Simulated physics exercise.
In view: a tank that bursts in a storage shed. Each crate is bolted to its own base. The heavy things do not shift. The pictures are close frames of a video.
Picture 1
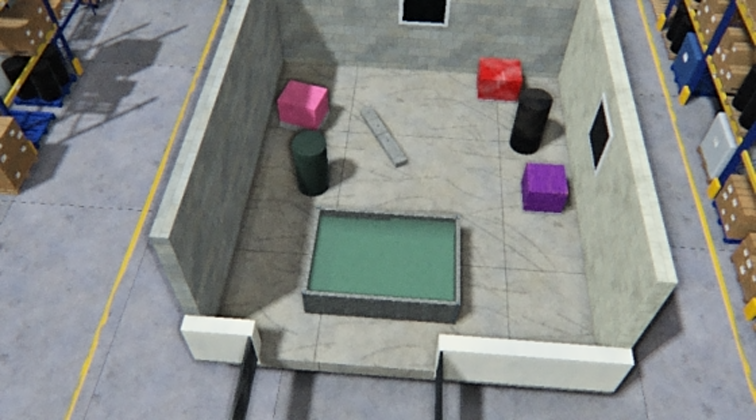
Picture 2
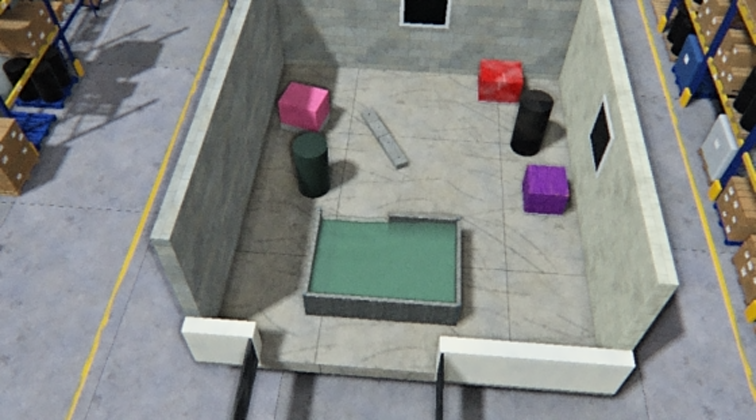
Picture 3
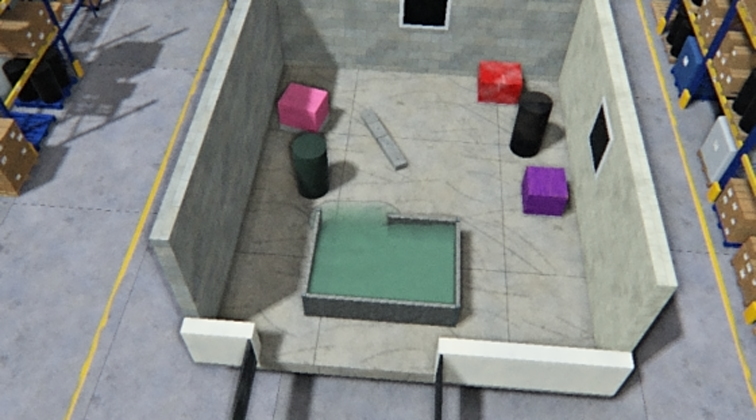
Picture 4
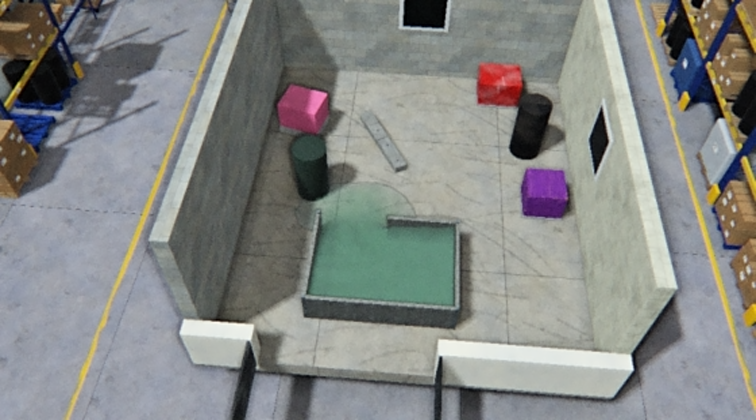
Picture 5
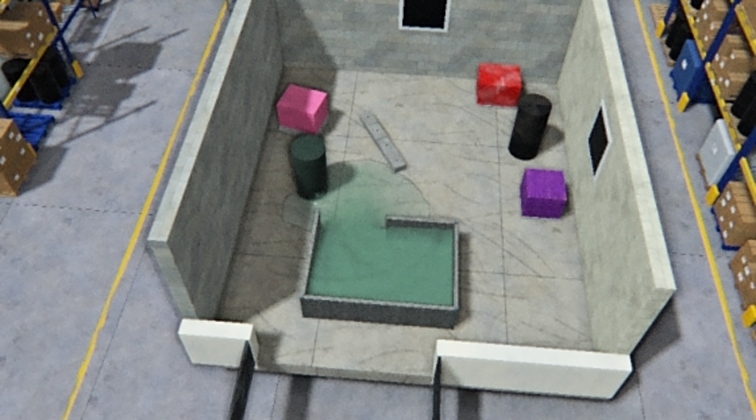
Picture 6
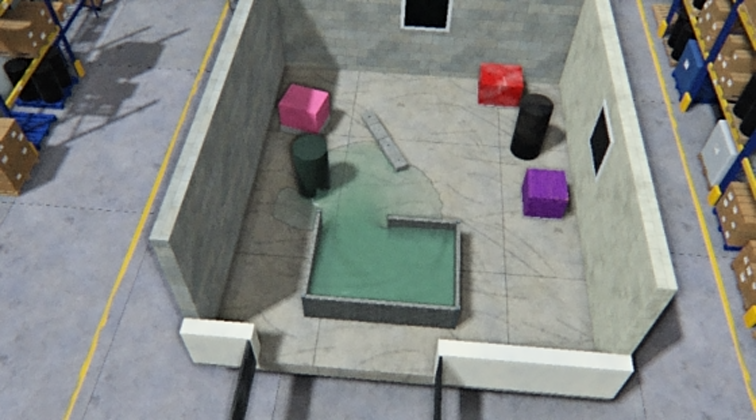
To begin with, an open tank of still green water sits in a walled shed among coloured boxes and dark barrels. A gap opens in the tank's far wall, and water pours through it, spreading across the floor in a thin, widening sheet toward the dark green barrel and the grey plank.
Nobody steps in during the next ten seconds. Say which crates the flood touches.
One by one: The purple crate is soaked; the pink crate is soaked; the red crate is soaked.
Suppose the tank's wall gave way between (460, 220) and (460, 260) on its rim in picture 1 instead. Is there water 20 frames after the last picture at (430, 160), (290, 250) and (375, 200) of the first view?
One after the other: Free of water, not flooded, dry.
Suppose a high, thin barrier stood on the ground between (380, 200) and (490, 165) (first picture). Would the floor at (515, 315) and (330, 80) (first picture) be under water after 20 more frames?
In that order: No water, covered.
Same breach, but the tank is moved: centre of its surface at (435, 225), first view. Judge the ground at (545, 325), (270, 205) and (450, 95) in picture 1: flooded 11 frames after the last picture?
In turn: Not flooded, dry, flooded.
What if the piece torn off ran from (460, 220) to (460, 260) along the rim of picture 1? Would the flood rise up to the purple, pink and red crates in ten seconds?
In short: Purple gets wet, pink is spared, red is topped.
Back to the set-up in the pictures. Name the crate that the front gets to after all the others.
The purple one.
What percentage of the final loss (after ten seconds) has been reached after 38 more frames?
Close to 15 %.
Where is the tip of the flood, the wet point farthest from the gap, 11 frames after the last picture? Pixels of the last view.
Near (285, 68).
A moment on, water covers 20 % of the floor; the purple crate not reached, the pink crate water round its plinth, the red crate not reached.
Next, water covers 35 % of the floor; the purple crate not reached, the pink crate water round its plinth, the red crate water round its plinth.
Then, water covers 55 % of the floor; the purple crate not reached, the pink crate water round its plinth, the red crate water round its plinth.
Later, water covers 65 % of the floor; the purple crate water round its plinth, the pink crate water round its plinth, the red crate water round its plinth.
In the end, water covers 95 % of the floor; the purple crate was topped, the pink crate was topped, the red crate was topped.
